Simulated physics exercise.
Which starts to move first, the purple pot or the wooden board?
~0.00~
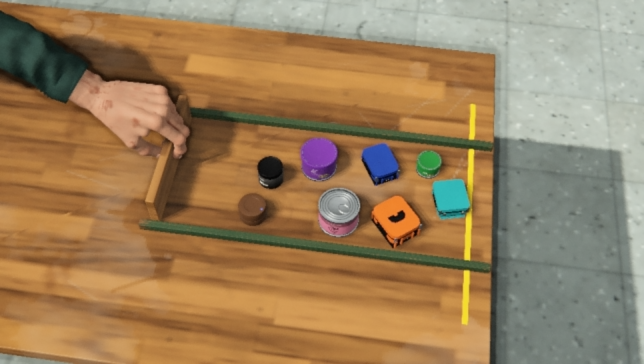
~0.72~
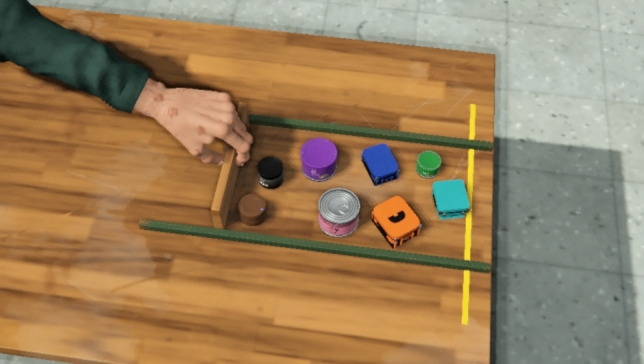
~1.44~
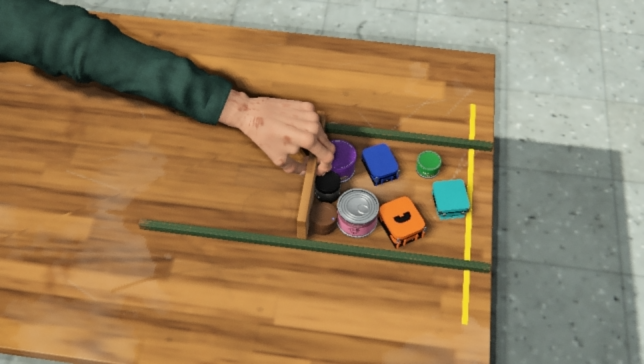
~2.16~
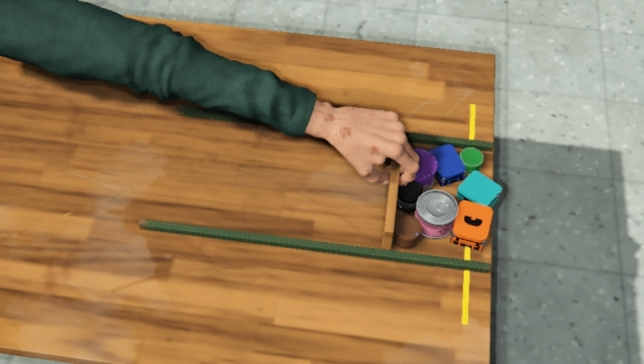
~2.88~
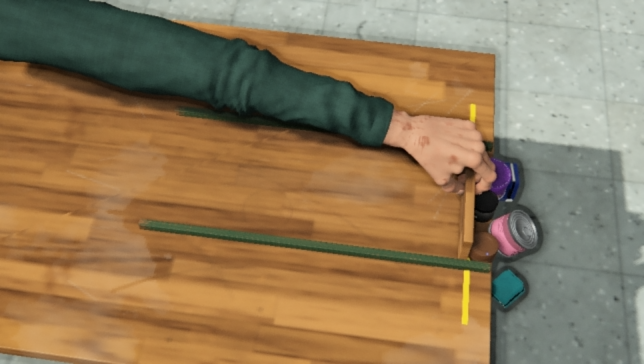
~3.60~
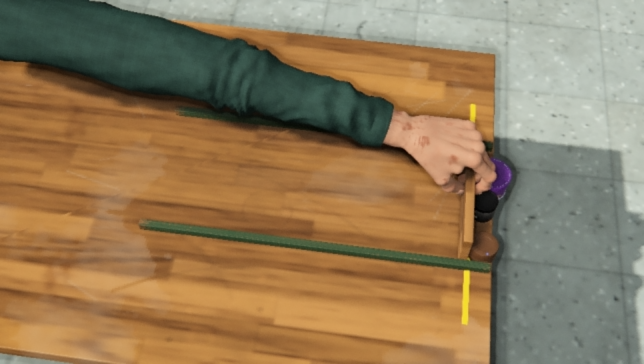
The wooden board starts to move first, pushed to the right by the hand while the purple pot is still in its place. The purple pot only moves later.
